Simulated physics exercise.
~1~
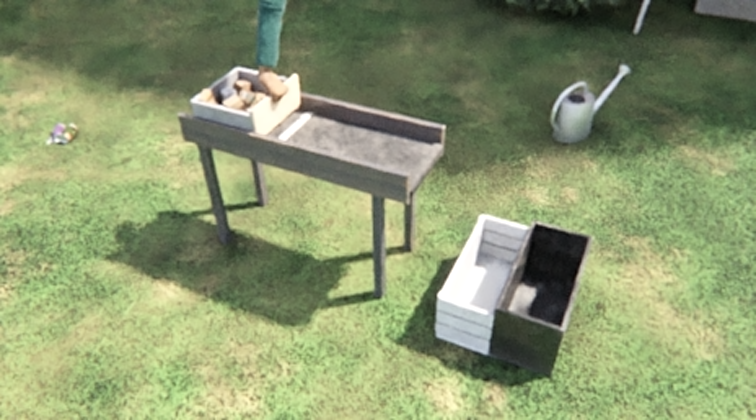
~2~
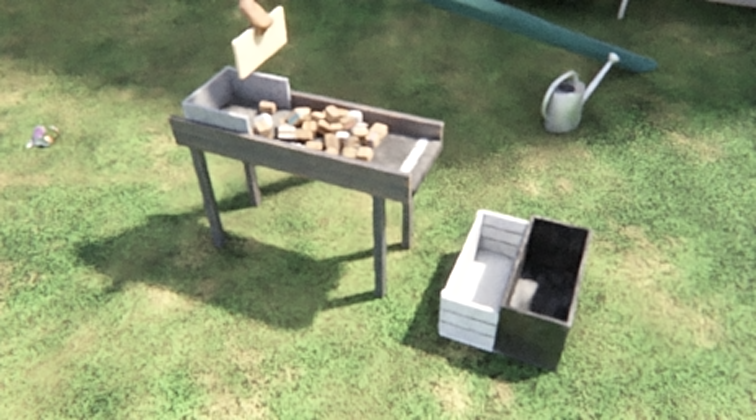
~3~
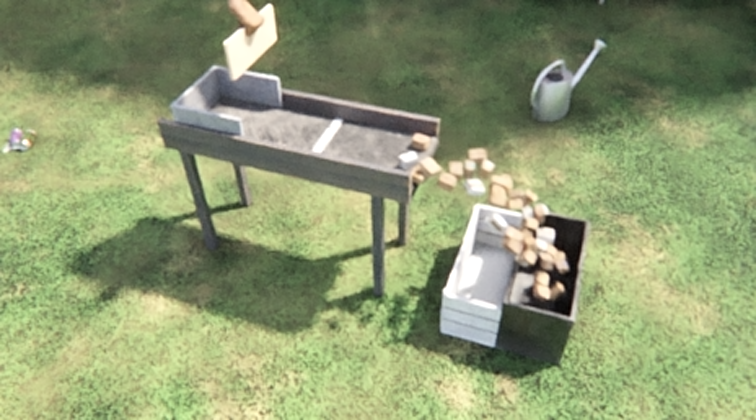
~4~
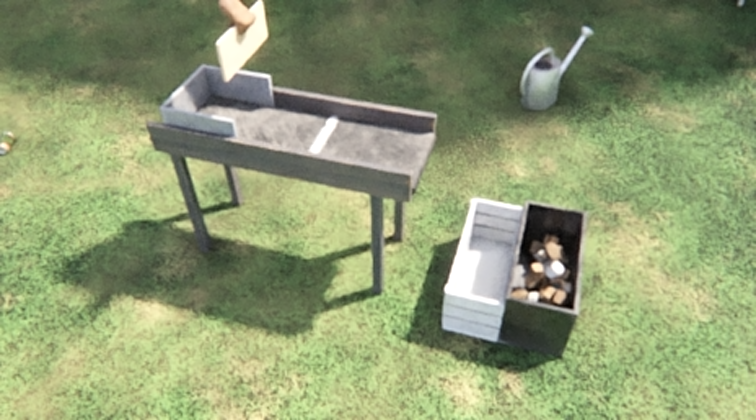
On a sunlit lawn, a raised grey trough on legs stands beside a white bin and a black tote, with a watering can behind. A pile of small tan, brown and pale blocks sits in a pen at the trough's left end, held by an upright gate. A hand lifts the gate away, and the blocks ride to the right along the belt in a loose spread. They fly off the far end in an arc, passing over the white bin. They drop into the black tote and settle there in a heap, leaving the belt and white bin empty.
